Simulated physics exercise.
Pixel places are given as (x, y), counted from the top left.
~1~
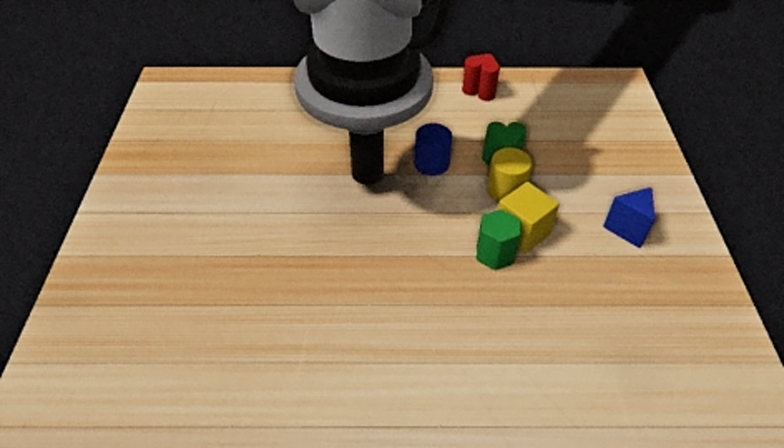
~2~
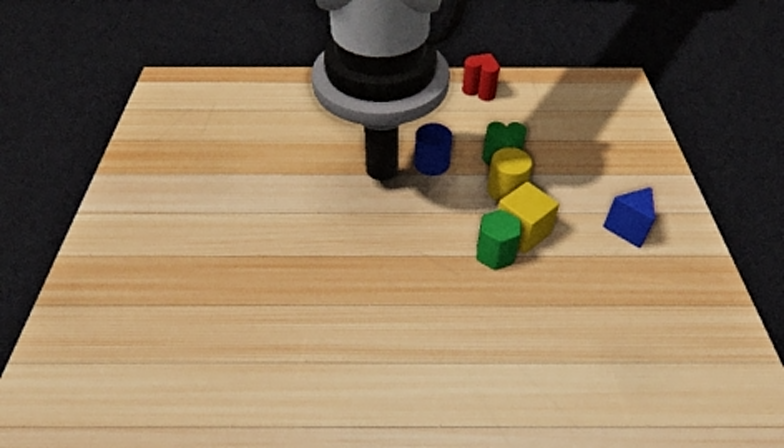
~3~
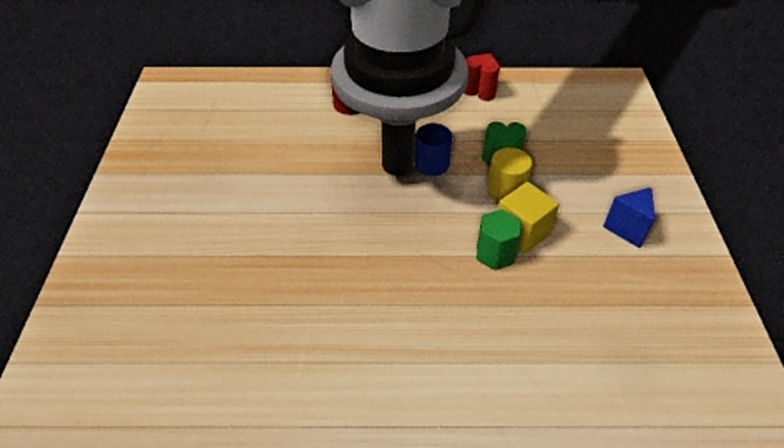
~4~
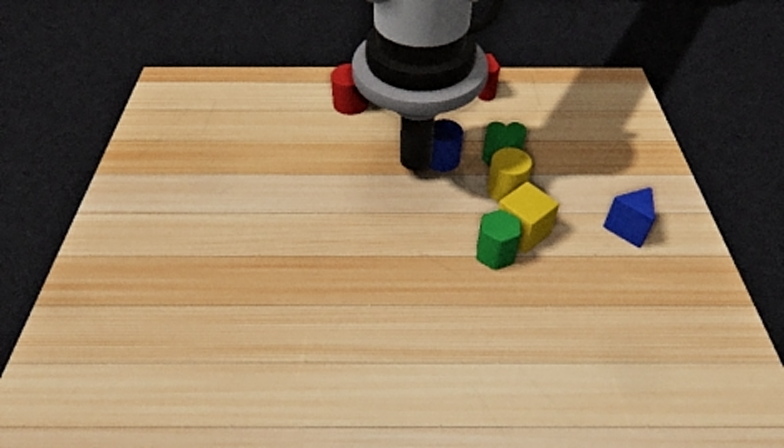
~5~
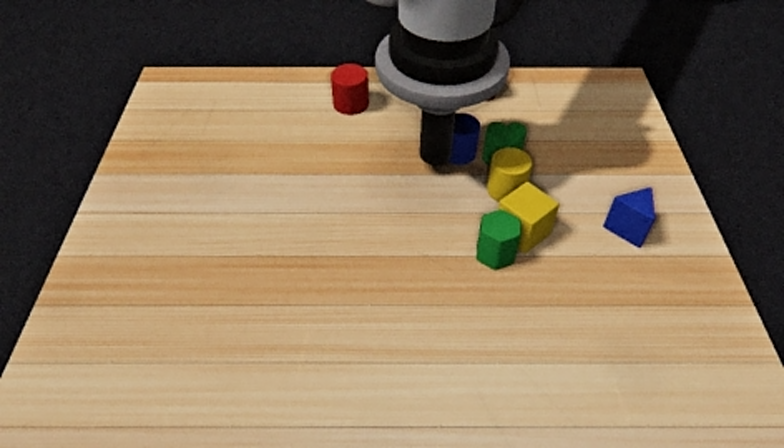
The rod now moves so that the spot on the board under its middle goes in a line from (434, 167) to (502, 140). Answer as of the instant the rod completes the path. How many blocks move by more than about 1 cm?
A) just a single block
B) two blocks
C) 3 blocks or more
B
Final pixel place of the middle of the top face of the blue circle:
My best guess is (512, 90).
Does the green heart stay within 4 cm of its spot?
Yes, that is what happens.
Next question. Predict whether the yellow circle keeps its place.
From what I can tell, it will keep its place.
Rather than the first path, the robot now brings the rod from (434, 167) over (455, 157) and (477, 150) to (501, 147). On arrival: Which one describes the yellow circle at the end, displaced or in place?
The block stays on its spot.
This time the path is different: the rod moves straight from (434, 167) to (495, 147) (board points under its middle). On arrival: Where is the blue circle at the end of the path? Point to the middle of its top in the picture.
Around (504, 97).
What follows on the original path. Halfway along, rod at (470, 141); blue circle at (491, 106).
At the end, rod at (504, 129); blue circle at (512, 90); green heart at (526, 129), turned 70° clockwise; yellow circle in place.
